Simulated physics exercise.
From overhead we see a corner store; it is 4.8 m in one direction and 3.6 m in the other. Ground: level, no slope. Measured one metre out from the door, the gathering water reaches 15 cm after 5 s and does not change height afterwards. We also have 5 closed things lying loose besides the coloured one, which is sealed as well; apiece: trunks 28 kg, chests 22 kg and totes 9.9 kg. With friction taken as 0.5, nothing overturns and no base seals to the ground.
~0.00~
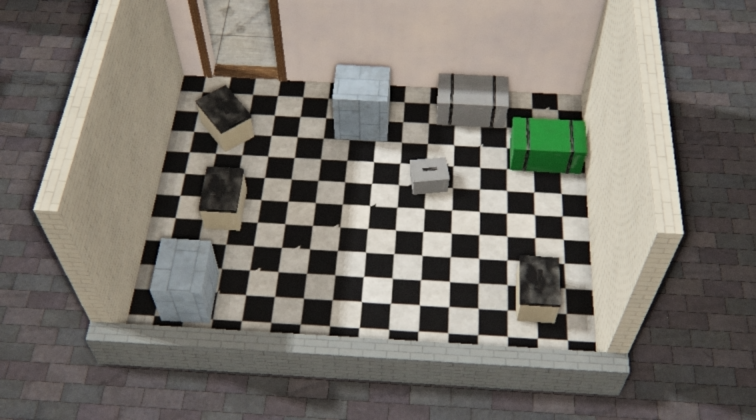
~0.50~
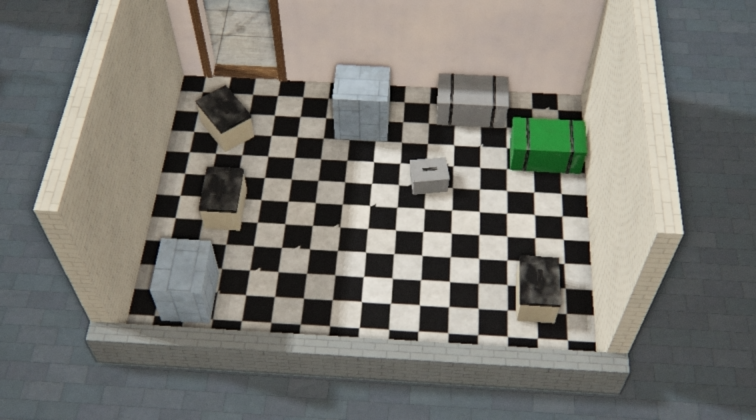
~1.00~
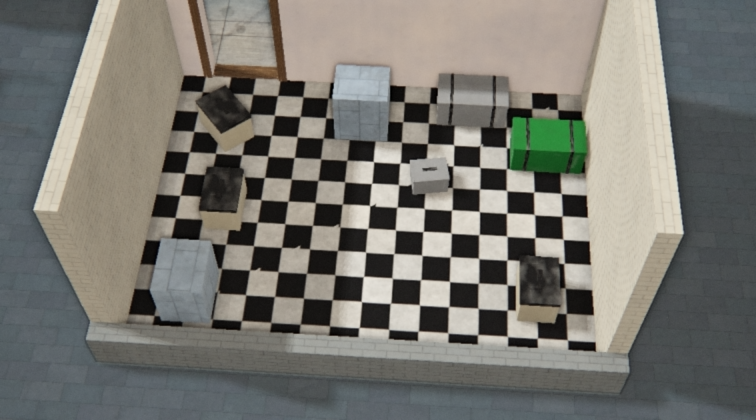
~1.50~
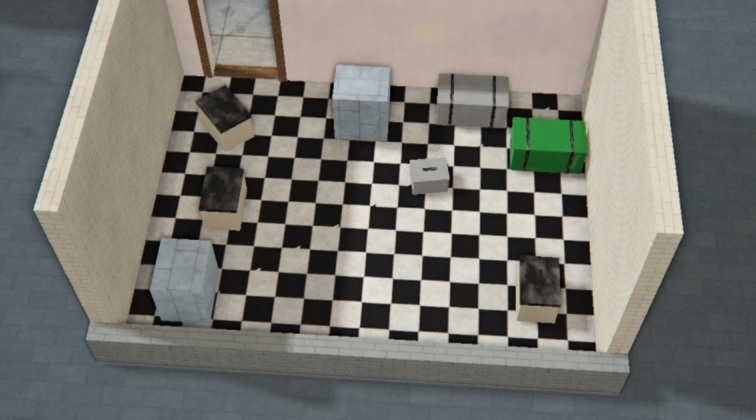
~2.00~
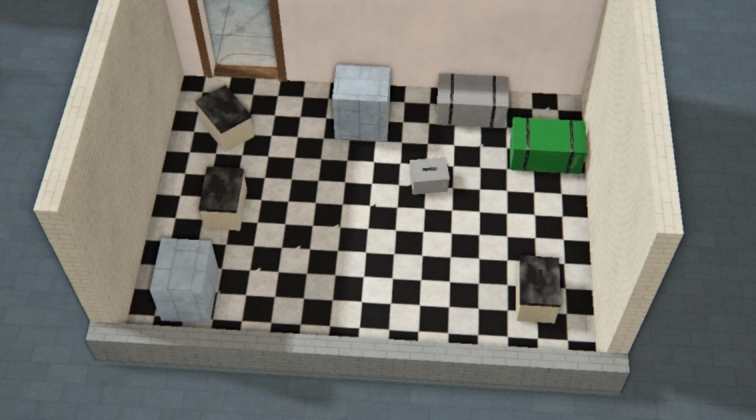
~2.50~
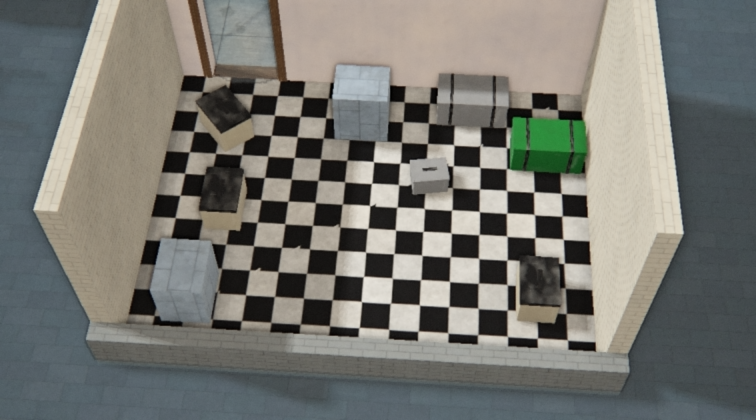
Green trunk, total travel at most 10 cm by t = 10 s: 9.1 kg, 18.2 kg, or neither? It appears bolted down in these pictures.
Final guess: It can do with the lighter ballast.
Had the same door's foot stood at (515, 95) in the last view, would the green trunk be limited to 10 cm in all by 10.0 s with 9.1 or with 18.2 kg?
Both fall short.
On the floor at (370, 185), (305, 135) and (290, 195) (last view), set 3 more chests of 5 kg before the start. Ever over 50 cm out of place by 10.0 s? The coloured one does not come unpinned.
Taking them in turn, the first is inside the line, the second beyond the line and the third beyond the line.
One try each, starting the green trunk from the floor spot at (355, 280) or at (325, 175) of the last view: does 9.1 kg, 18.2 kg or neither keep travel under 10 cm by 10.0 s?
The first time the greater option is needed; the second time both options come up short.
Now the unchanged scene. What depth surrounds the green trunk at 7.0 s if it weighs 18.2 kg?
Around 0 cm.
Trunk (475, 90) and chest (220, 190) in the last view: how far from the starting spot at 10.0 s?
0 cm and 0 cm respectively.
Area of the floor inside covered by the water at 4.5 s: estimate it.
2.0 m2.
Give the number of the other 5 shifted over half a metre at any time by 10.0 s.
Count: 0.
After 3.5 s the green trunk would be 0 cm from its start with 9.1 kg and 0 cm from its start with 18.2 kg; 0 cm of water round it then.
After 4.5 s the green trunk would be 0 cm from its start with 9.1 kg and 0 cm from its start with 18.2 kg; 0 cm of water round it then.
After 7.0 s the green trunk would be 0 cm from its start with 9.1 kg and 0 cm from its start with 18.2 kg; 0 cm of water round it then.
After 10.0 s the green trunk would be 0 cm from its start with 9.1 kg and 0 cm from its start with 18.2 kg; 0 cm of water round it then.
